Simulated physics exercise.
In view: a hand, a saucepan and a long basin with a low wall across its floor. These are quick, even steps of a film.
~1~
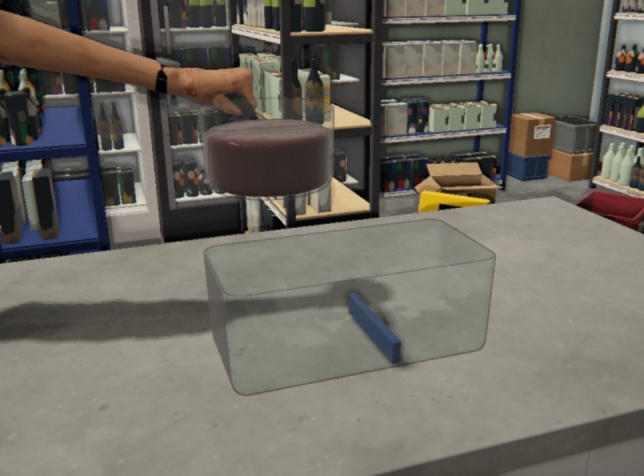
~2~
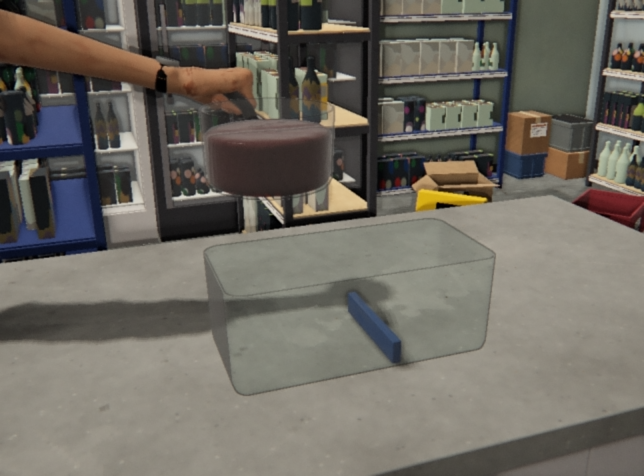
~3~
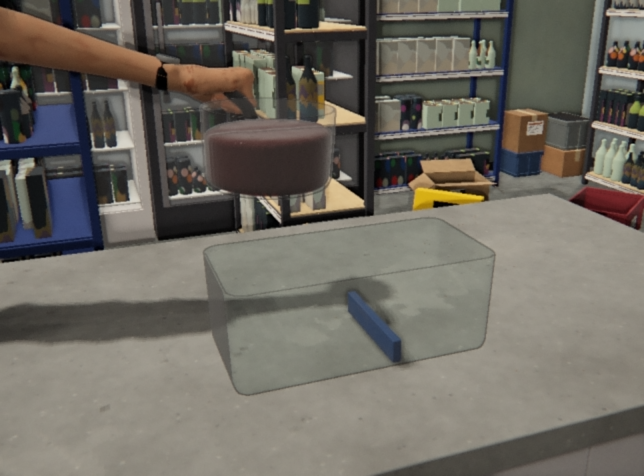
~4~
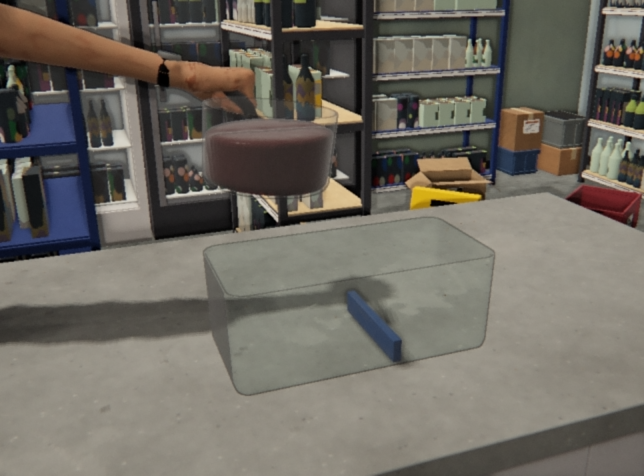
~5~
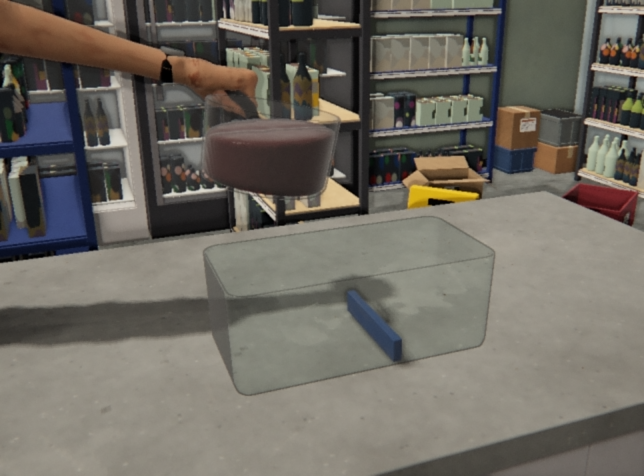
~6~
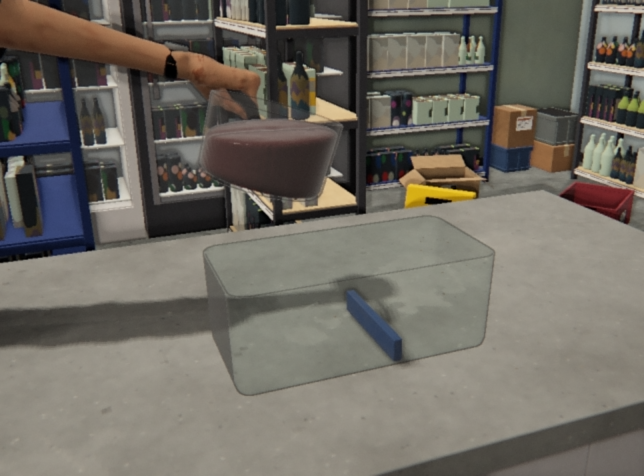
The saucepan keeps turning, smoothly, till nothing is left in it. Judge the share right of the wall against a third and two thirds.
It comes to from a third to two thirds.
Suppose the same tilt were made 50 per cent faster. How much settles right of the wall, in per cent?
Some 40 per cent.
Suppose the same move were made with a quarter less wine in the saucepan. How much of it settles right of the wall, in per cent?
Close to 45 per cent.
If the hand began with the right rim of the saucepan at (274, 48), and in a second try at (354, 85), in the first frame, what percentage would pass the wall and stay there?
About 20 and 55 per cent.
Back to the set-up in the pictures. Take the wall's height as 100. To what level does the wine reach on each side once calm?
The left part 50 per cent, the right part 80.
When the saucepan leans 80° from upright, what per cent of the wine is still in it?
Near 50 %.
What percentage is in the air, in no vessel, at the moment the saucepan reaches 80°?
Close to 35 per cent.
A moment on, the saucepan is tipped on its side and 51 per cent is still to pour, 2 is left of the wall and 12 right of it.
Next, the saucepan is tipped right over and 6 per cent is still to pour, 31 is left of the wall and 56 right of it.
Then the saucepan is tipped right over and 0 per cent is still to pour, 45 is left of the wall and 54 right of it.
Later the saucepan is tipped right over and 0 per cent is still to pour, 47 is left of the wall and 52 right of it.
At rest 48 per cent lies left of the wall, 52 right of it and 0 outside.
